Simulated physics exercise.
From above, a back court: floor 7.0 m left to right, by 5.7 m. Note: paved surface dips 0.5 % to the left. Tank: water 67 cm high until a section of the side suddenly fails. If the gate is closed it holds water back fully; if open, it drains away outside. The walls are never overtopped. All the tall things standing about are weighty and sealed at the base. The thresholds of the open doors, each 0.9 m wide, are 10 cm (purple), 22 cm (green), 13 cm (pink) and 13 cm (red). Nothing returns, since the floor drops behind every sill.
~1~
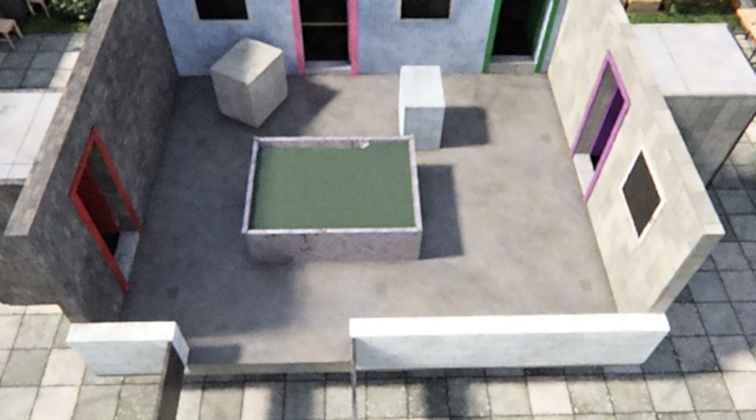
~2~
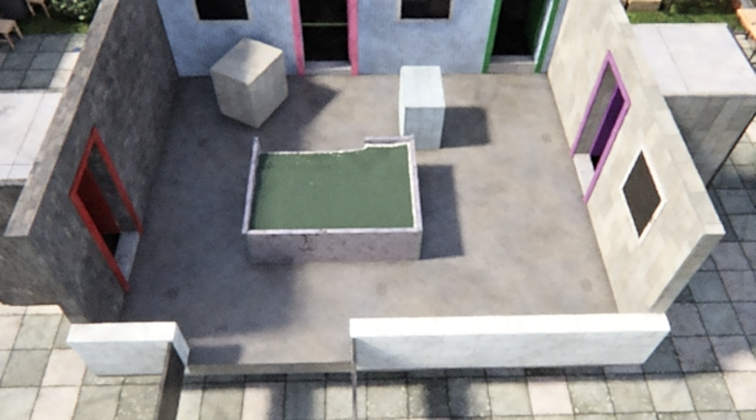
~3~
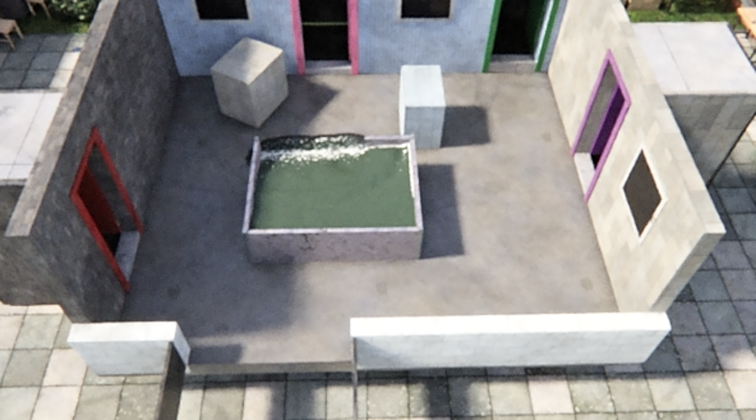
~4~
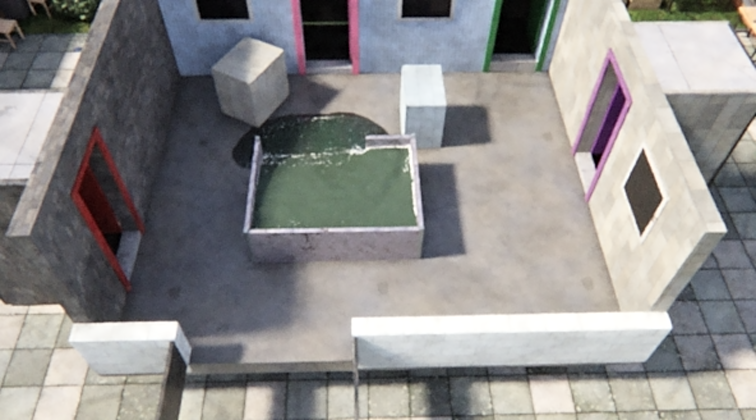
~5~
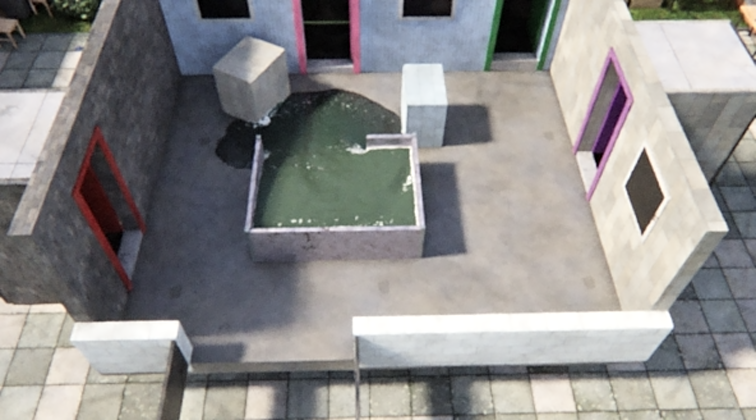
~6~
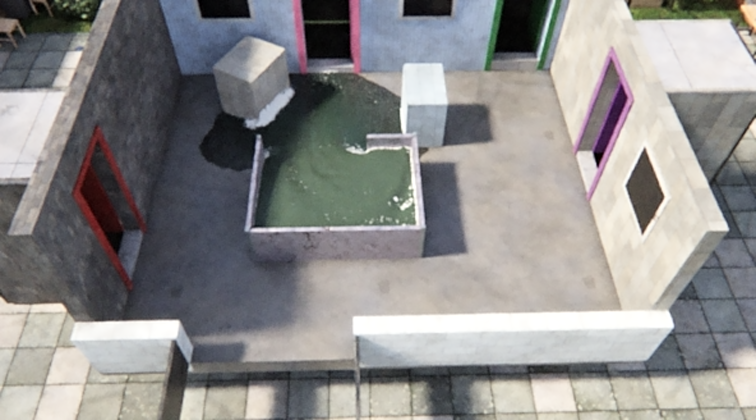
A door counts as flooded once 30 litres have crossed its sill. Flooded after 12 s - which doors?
At the end, watch the purple door: It will not outstrip the limit; watch the green door: It will not outstrip the limit; watch the pink door: It will outstrip the limit; watch the red door: It will not outstrip the limit.
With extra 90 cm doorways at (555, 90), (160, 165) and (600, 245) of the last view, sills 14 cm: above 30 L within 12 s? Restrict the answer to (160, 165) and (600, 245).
So the first one doesn't reach it, while the second one doesn't reach it.
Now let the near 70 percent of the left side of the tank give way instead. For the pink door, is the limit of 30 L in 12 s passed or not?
So, pink door: Within bounds.
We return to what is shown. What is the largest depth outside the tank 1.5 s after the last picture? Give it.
Around 40 centimetres deep.
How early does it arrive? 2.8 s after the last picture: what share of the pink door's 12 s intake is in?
By that time, around 90 per cent.
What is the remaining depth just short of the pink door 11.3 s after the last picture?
Around 5.5 cm there.
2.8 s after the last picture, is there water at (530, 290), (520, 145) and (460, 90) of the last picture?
First spot not yet wet, second submerged, third submerged.
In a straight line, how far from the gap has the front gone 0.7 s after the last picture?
Around 3.4 metres.
Then, 0.7 s after the last picture water covers 20 % of the floor and is deepest (46 cm) near (274, 115); purple door not reached, green door not reached, pink door 40 cm at the sill, 111 L in, red door not reached.
Then, 1.5 s after the last picture water covers 30 % of the floor and is deepest (40 cm) near (344, 74); purple door not reached, green door 2 cm at the sill, 0 L in, pink door 39 cm at the sill, 304 L in, red door not reached.
Then, 2.8 s after the last picture water covers 45 % of the floor and is deepest (24 cm) near (325, 74); purple door not reached, green door 5 cm at the sill, 0 L in, pink door 24 cm at the sill, 461 L in, red door 2 cm at the sill, 0 L in.
Then, 6.3 s after the last picture water covers 90 % of the floor and is deepest (14 cm) near (183, 77); purple door 5 cm at the sill, 0 L in, green door 11 cm at the sill, 0 L in, pink door 10 cm at the sill, 513 L in, red door 5 cm at the sill, 0 L in.
Then, 11.3 s after the last picture water covers 100 % of the floor and is deepest (9 cm) near (207, 278); purple door 3 cm at the sill, 0 L in, green door 6 cm at the sill, 0 L in, pink door 5 cm at the sill, 513 L in, red door 7 cm at the sill, 0 L in.
